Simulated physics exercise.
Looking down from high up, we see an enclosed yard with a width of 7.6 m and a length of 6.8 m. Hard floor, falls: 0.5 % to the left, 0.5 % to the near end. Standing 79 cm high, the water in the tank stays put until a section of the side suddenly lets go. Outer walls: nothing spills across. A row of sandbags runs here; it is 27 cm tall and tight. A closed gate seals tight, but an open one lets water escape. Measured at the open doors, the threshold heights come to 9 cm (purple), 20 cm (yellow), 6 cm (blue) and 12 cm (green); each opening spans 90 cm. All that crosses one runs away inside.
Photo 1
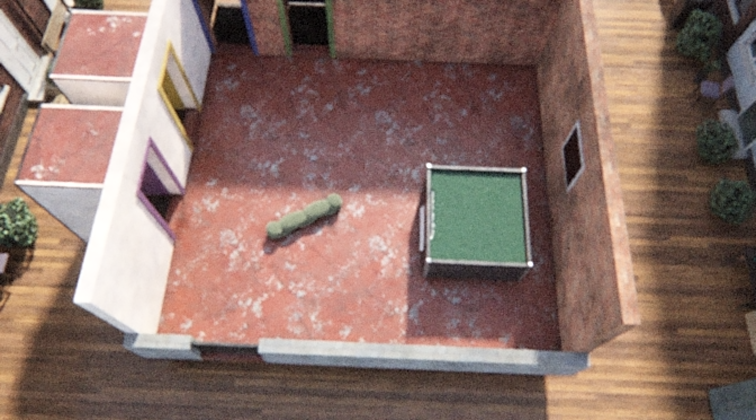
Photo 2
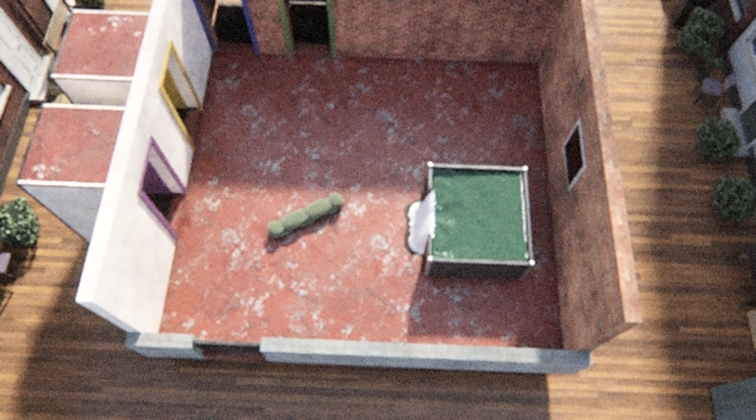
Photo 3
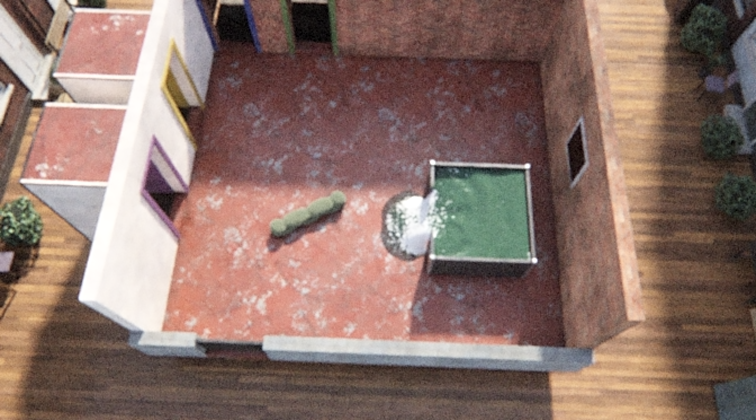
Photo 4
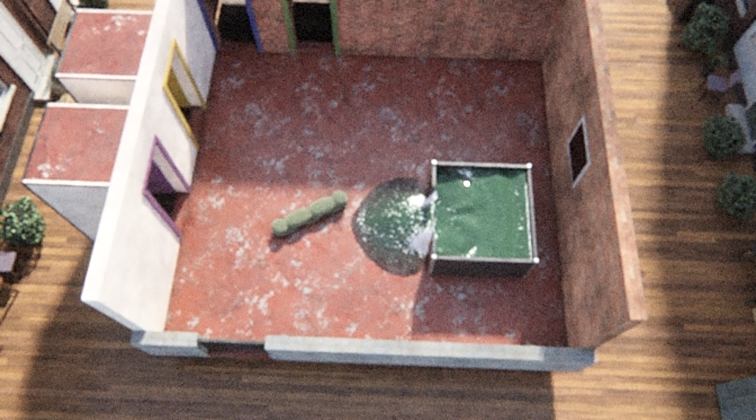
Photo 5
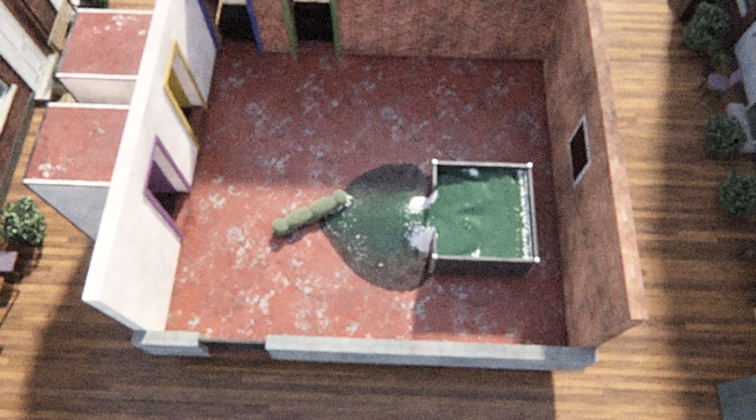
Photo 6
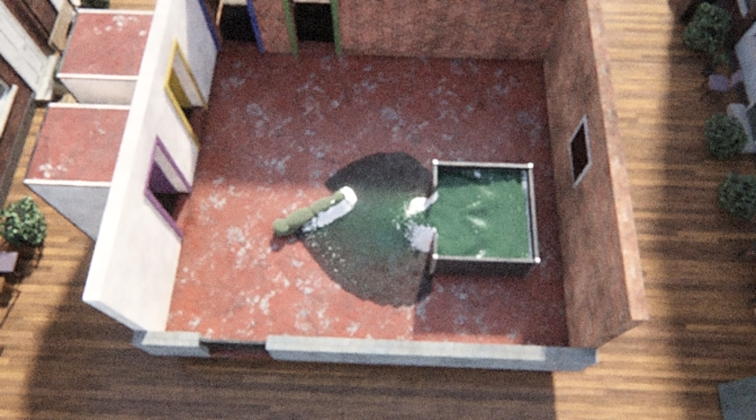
Water pours from the left side of a green-filled square tank in a walled yard with a mottled red floor, fanning out leftward as a widening dark pool that reaches and splashes white along a short row of green sandbags.
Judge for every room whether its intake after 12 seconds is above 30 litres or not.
The purple door: Intake not above; the yellow door: Intake not above; the blue door: Intake above; the green door: Intake not above.
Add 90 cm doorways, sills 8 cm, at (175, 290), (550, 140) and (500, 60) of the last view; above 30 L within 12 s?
Check each in turn: The first succeeds, the second fails, the third fails.
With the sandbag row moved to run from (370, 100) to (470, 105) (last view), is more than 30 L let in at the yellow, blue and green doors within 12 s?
Yellow within the limit, blue beyond the limit, green within the limit.
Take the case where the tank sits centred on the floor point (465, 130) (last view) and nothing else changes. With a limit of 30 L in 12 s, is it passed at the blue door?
With that change, the limit at the blue door is surpassed.
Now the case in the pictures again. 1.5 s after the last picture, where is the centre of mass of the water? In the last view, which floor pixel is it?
Around (386, 231).
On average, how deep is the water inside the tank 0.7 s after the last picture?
I'd put the mean depth near 50 centimetres.
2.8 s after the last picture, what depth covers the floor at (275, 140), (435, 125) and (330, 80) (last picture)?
Depth readings in turn - 2, 0, 2 cm.
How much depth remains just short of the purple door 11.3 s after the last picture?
I'd put it near 7.0 cm.
Then, 0.7 s after the last picture water covers 30 % of the floor and is deepest (42 cm) near (424, 224); purple door not reached, yellow door not reached, blue door not reached, green door not reached.
Then, 1.5 s after the last picture water covers 45 % of the floor and is deepest (51 cm) near (174, 339); purple door not reached, yellow door not reached, blue door not reached, green door not reached.
Then, 2.8 s after the last picture water covers 50 % of the floor and is deepest (30 cm) near (164, 339); purple door 10 cm at the sill, 0 L in, yellow door 8 cm at the sill, 0 L in, blue door 14 cm at the sill, 17 L in, green door 7 cm at the sill, 0 L in.
Then, 6.3 s after the last picture water covers 65 % of the floor and is deepest (15 cm) near (164, 339); purple door 8 cm at the sill, 2 L in, yellow door 7 cm at the sill, 0 L in, blue door 13 cm at the sill, 81 L in, green door 15 cm at the sill, 10 L in.
Then, 11.3 s after the last picture water covers 100 % of the floor and is deepest (10 cm) near (181, 249); purple door 7 cm at the sill, 2 L in, yellow door 8 cm at the sill, 0 L in, blue door 8 cm at the sill, 123 L in, green door 5 cm at the sill, 15 L in.
